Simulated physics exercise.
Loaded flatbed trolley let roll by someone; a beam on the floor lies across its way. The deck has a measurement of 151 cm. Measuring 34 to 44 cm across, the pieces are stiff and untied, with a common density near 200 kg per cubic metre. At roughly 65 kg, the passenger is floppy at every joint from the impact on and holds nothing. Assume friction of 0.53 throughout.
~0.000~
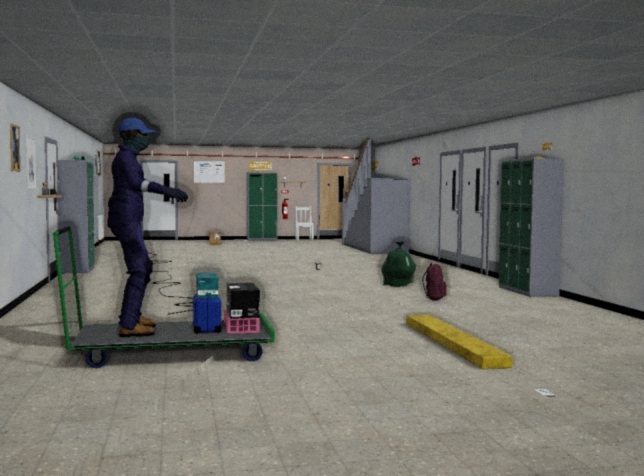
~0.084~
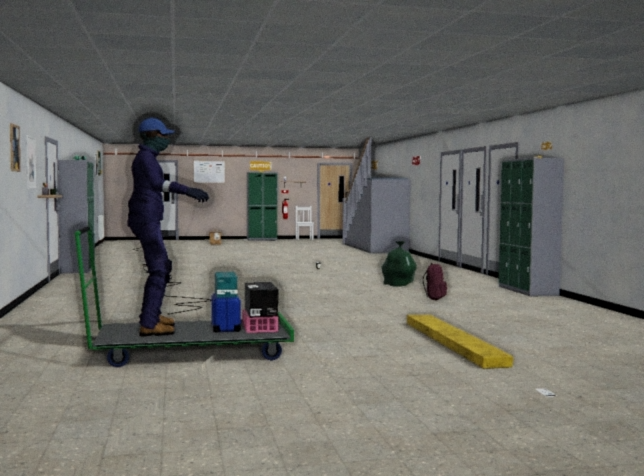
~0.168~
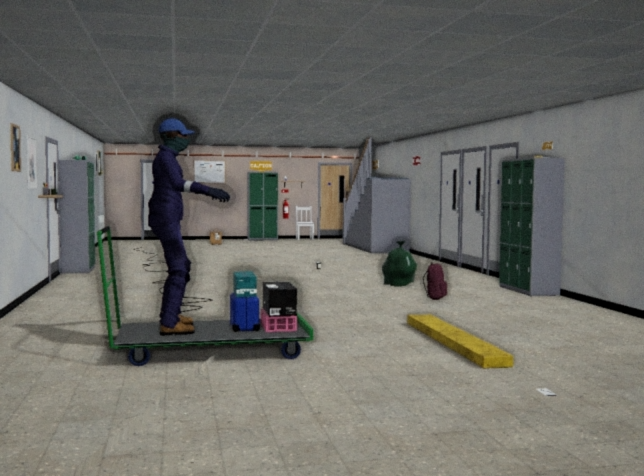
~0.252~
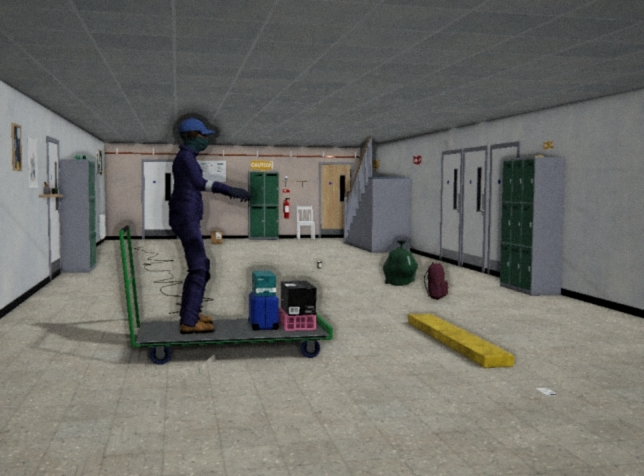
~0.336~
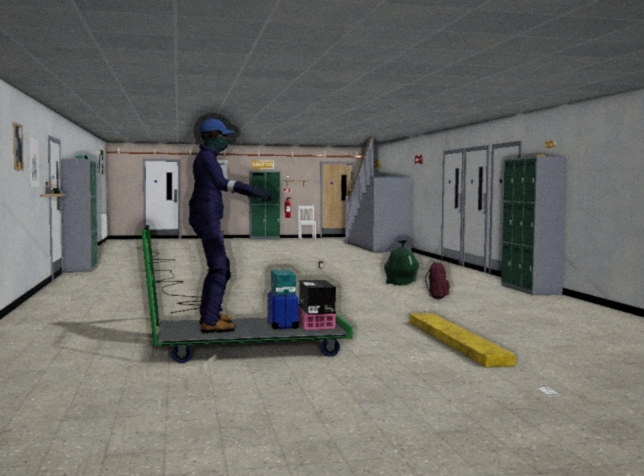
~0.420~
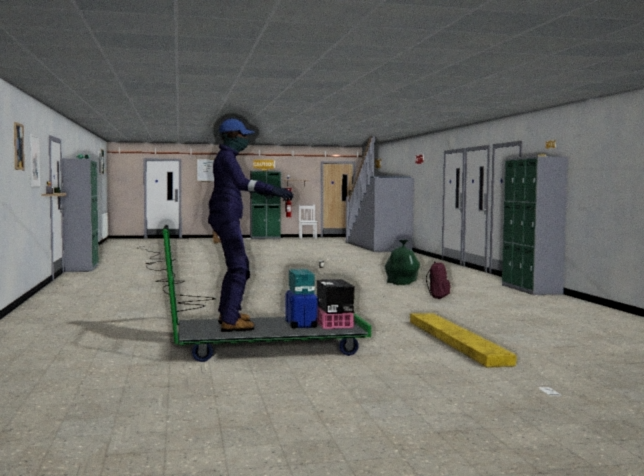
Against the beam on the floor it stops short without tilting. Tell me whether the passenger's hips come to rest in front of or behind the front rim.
It is not shed from the deck.
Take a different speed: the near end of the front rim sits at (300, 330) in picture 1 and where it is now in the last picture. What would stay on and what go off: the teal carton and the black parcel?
Then teal dropped, black dropped.
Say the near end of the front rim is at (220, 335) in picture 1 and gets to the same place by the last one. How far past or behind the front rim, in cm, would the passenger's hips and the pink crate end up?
So the hips land 70 cm beyond the front rim, while the pink one stops 20 cm short of it.
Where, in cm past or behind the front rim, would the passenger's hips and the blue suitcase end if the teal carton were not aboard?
In that case hips 40 behind, blue 40 behind.
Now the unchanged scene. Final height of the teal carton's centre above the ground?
About 10 cm above the ground.
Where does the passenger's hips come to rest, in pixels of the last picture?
End point: About (405, 274) px.
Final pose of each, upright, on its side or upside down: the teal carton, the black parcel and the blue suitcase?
At the end, teal is resting sideways, black is resting sideways and blue is standing on its base.
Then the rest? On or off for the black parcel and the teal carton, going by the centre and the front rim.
End result - black: Goes over; teal: Goes over.
After 0.89 s the deck stops.
After 1.14 s the passenger's hips are 70 cm behind the rim, near (378, 249) in the last picture's view.
After 1.44 s the passenger's hips are 49 cm behind the rim, near (400, 272) in the last picture's view.
After 1.89 s the passenger's hips are 44 cm behind the rim, near (406, 274) in the last picture's view.
At rest, 2.4 s, past the rim, black parcel and teal carton; behind it, pink crate, blue suitcase and the passenger's hips.
